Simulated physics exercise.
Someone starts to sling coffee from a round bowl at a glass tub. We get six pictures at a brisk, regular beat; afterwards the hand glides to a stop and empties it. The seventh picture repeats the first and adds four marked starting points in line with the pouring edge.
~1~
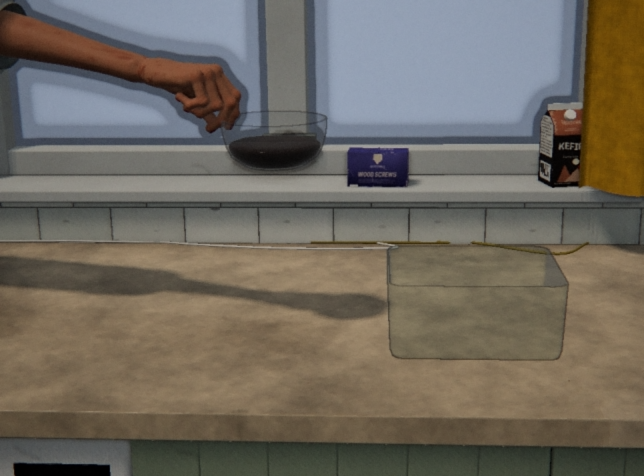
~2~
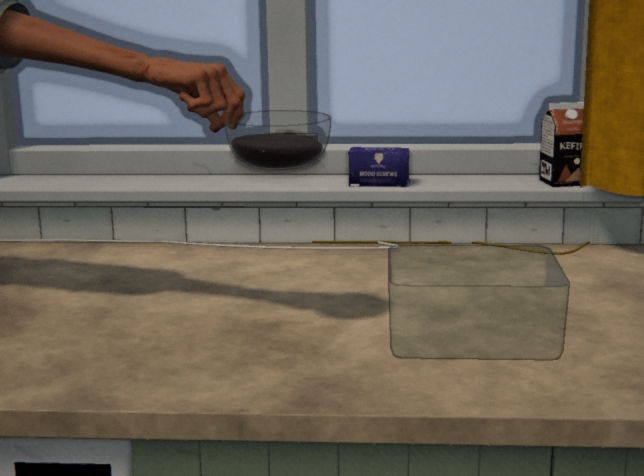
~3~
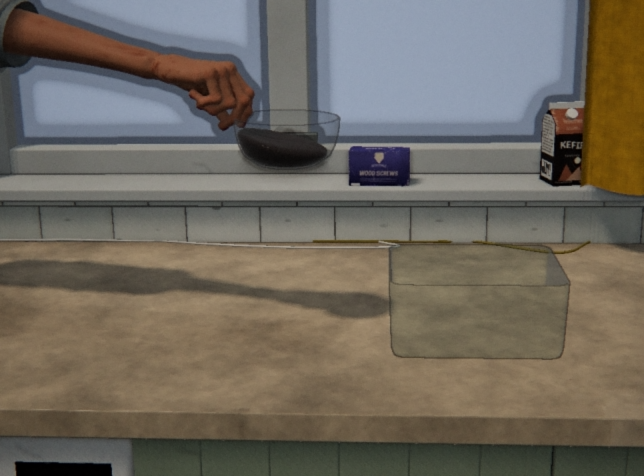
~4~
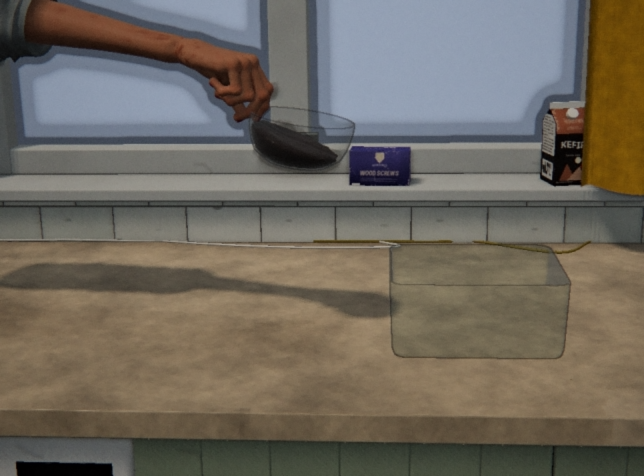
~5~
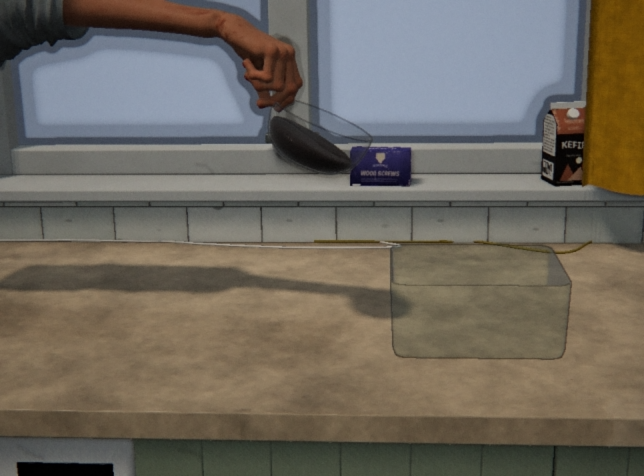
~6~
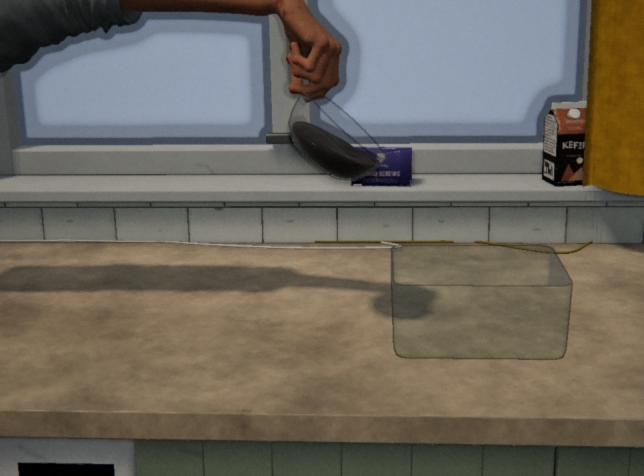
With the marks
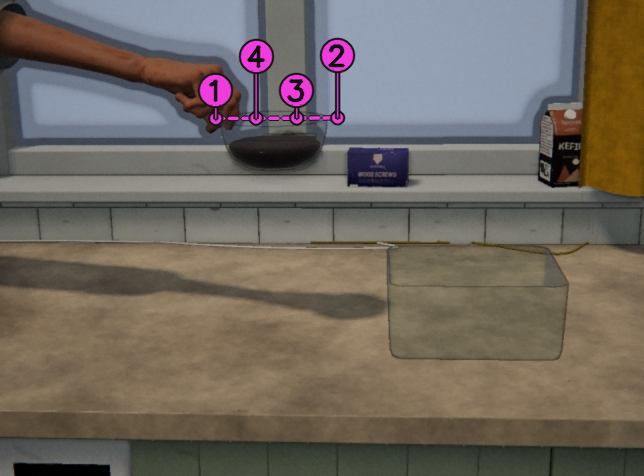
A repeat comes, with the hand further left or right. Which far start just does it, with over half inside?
Choose 4.
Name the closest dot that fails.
Dot 1.
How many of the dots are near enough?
Three of them.
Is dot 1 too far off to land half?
Yes.
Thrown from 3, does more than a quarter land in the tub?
Yes.
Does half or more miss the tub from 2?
No, not at all.
In magenta, 1 at (215, 118); 2 at (337, 117); 3 at (296, 118); 4 at (256, 118).
If 1 is chosen, about 17 % lands in the tub, 80 % falls short.
If 2 is chosen, about 87 % lands in the tub, 10 % falls short and 3 % goes beside or beyond.
If 3 is chosen, about 78 % lands in the tub, 9 % falls short and 13 % goes beside or beyond.
If 4 is chosen, about 67 % lands in the tub, 22 % falls short and 11 % goes beside or beyond.
